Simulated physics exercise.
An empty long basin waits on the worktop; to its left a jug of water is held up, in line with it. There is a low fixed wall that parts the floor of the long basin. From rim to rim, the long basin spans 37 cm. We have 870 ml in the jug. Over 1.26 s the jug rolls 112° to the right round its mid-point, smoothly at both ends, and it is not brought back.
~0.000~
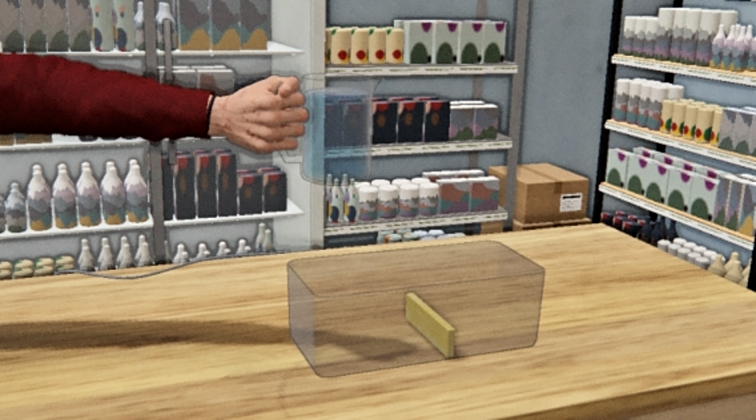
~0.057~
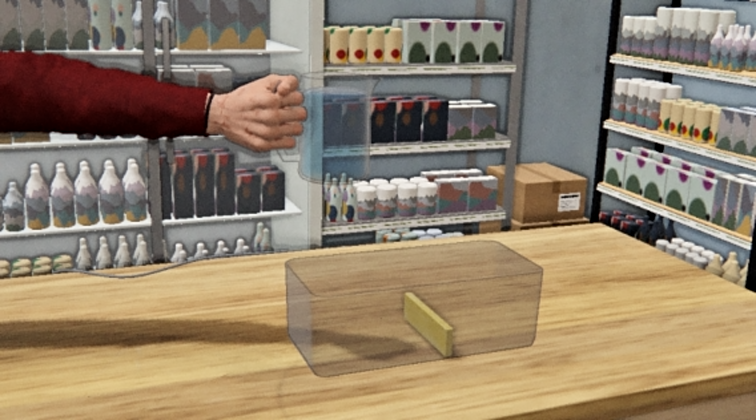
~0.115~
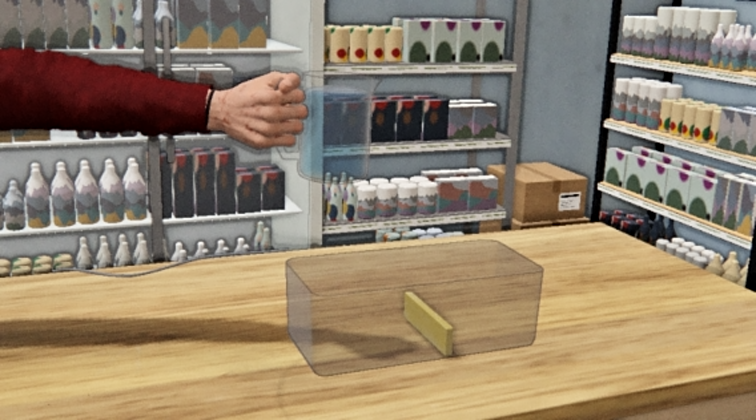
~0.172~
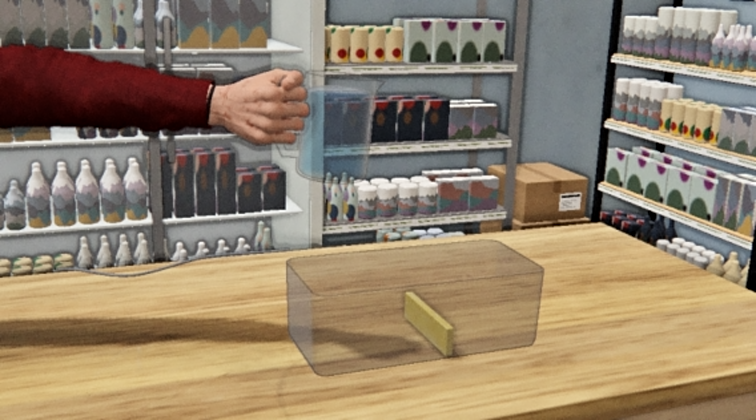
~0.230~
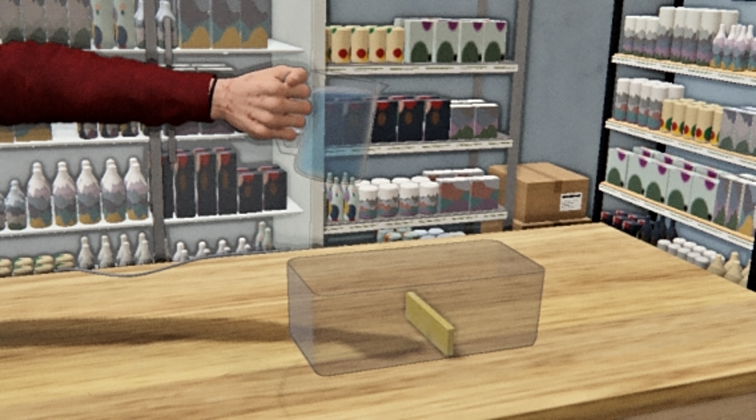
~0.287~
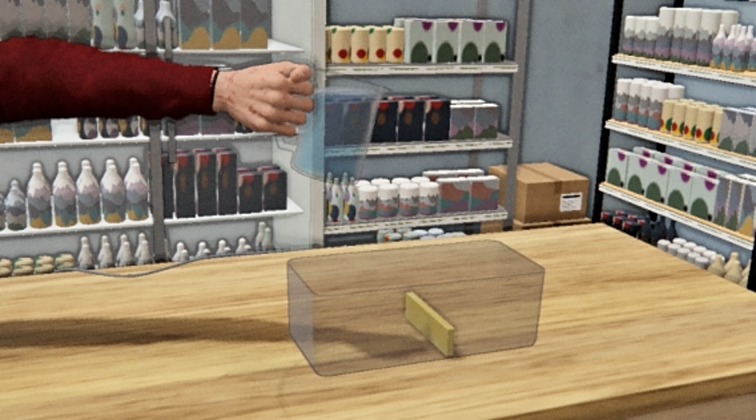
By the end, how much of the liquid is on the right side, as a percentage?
Around 69 percent.
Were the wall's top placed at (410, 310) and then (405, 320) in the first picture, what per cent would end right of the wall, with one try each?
Some 95 in a hundred, then some 85 in a hundred.
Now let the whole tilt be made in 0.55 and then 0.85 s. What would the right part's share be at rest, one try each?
About 55 %, then about 65 %.
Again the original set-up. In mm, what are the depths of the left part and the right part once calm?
Left part about 8 mm deep, right part about 26 mm deep.
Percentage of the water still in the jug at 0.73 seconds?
I'd estimate some 84 % remains.
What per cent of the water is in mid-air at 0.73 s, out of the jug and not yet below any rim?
Some 14 per cent, I reckon.
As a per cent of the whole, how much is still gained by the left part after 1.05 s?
That amounts to roughly 28 per cent of the whole.
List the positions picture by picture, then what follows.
In the first frame, it leans 0°; its right rim is at (383, 77); the water meets the walls at (304, 93) and (368, 91); the long basin's rim runs from (300, 280) to (521, 256); the wall's top is at (430, 312).
In the second frame, it leans 1°; its right rim is at (381, 77); the water meets the walls at (302, 92) and (367, 91).
In the third frame, it leans 2°; its right rim is at (383, 78); the water meets the walls at (303, 90) and (368, 91).
In the fourth frame, it leans 5°; its right rim is at (386, 80); the water meets the walls at (306, 91) and (371, 91).
In the fifth frame, it leans 9°; its right rim is at (389, 84); the water meets the walls at (308, 93) and (374, 92).
In the sixth frame, it leans 14°; its right rim is at (392, 89); the water meets the walls at (309, 101) and (379, 92).
After 0.73 s the tilt is 70° and 84 per cent is still to pour, 0 is left of the wall and 2 right of it.
After 1.05 s the tilt is 105° and 32 per cent is still to pour, 2 is left of the wall and 38 right of it.
After 1.39 s the tilt is 112° and 2 per cent is still to pour, 22 is left of the wall and 69 right of it.
After 1.76 s the tilt is 112° and 0 per cent is still to pour, 29 is left of the wall and 69 right of it.
In the end 29 per cent lies left of the wall, 69 right of it and 2 outside.
